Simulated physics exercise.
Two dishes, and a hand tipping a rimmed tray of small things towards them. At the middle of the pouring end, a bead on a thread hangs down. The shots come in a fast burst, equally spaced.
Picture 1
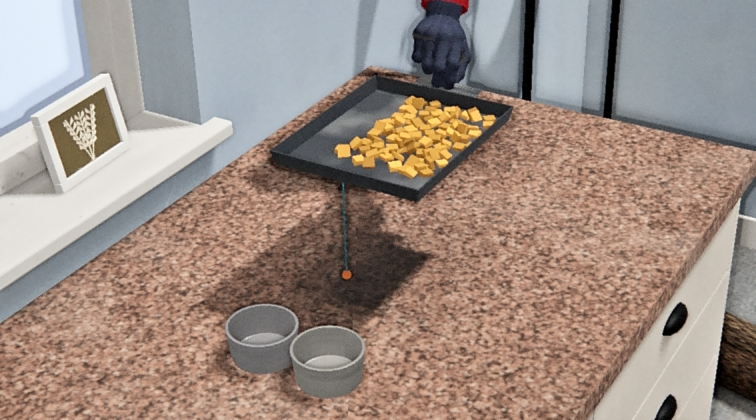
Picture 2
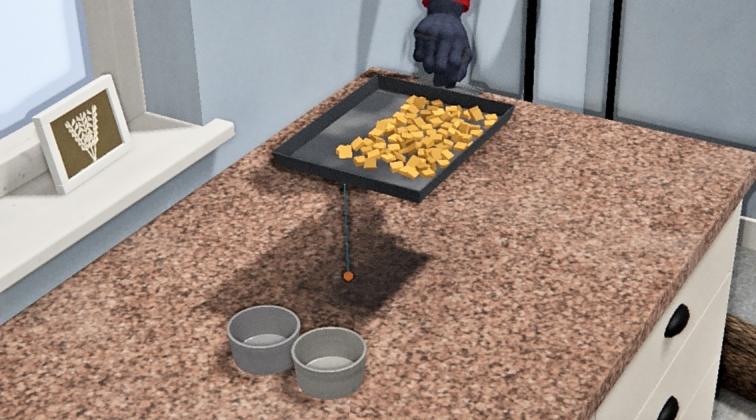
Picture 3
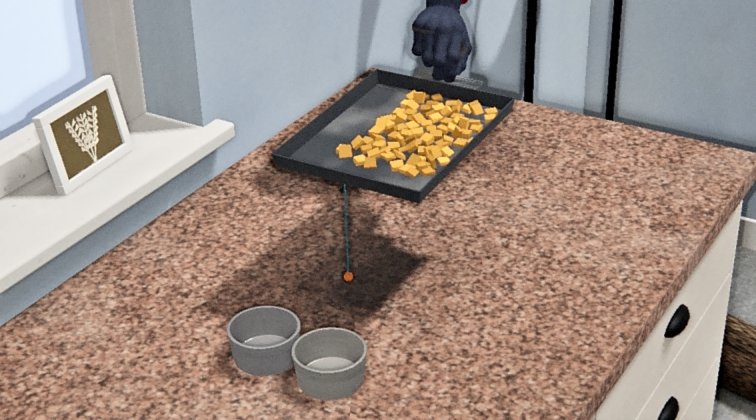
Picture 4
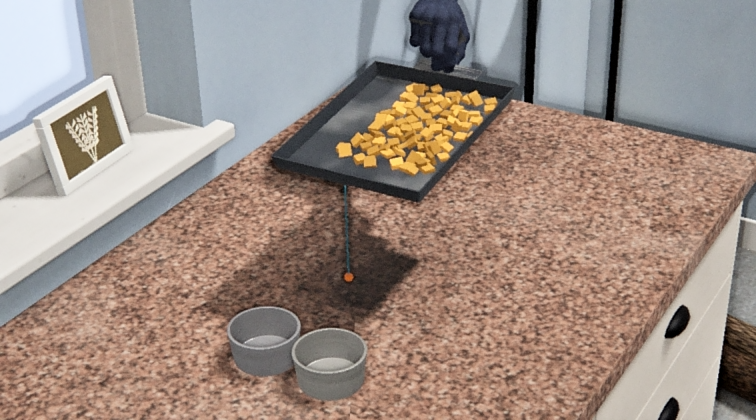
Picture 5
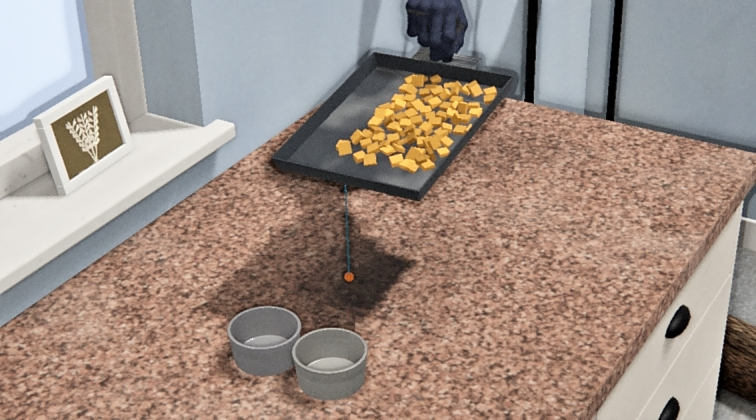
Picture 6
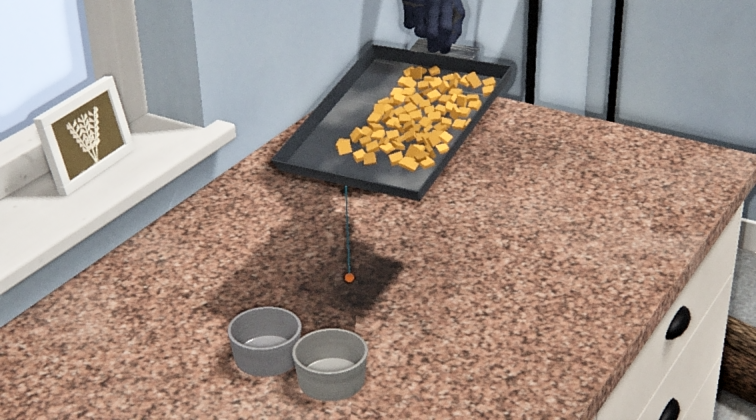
A dark-gloved hand behind a black tray of golden cubes held nearly still at first, then the tray's far side rose slightly, tilting it gently toward two small gray dishes on the speckled counter.
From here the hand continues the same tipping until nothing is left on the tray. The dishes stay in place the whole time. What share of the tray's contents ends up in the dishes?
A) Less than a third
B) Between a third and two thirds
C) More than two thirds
The answer is A.
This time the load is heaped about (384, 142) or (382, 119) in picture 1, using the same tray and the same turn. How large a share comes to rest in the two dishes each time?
Estimate: 0 % first, 0 % second.
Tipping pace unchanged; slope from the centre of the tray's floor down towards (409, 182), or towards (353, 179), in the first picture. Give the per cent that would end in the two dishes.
I'd expect around 0 in a hundred first and around 0 in a hundred second.
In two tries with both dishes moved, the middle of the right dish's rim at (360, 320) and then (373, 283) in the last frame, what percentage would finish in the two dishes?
Roughly 60% on the first try and 10% on the second.
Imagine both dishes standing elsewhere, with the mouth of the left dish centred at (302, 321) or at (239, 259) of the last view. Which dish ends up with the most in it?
Try 1: The left-hand one. Try 2: The right-hand one.
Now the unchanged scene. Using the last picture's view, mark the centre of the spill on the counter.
Centre at rest: About (305, 328).
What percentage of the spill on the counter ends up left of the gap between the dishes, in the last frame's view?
Near 50 in a hundred.
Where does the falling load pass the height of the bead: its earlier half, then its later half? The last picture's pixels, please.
Earlier portion about (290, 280); later portion about (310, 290).
Soon, tray tipped steeply; nearly all on the tray; a small part in the air.
A while on, tray tipped right over; most on the tray; a stray few in the right dish; a stray few in the left dish; a small part outside both; a small part in the air.
Towards the end, tray tipped past a quarter turn; a small part in the right dish; a stray few in the left dish; nearly all outside both.
Finally, tray tipped past a quarter turn; a small part in the right dish; a stray few in the left dish; nearly all outside both.
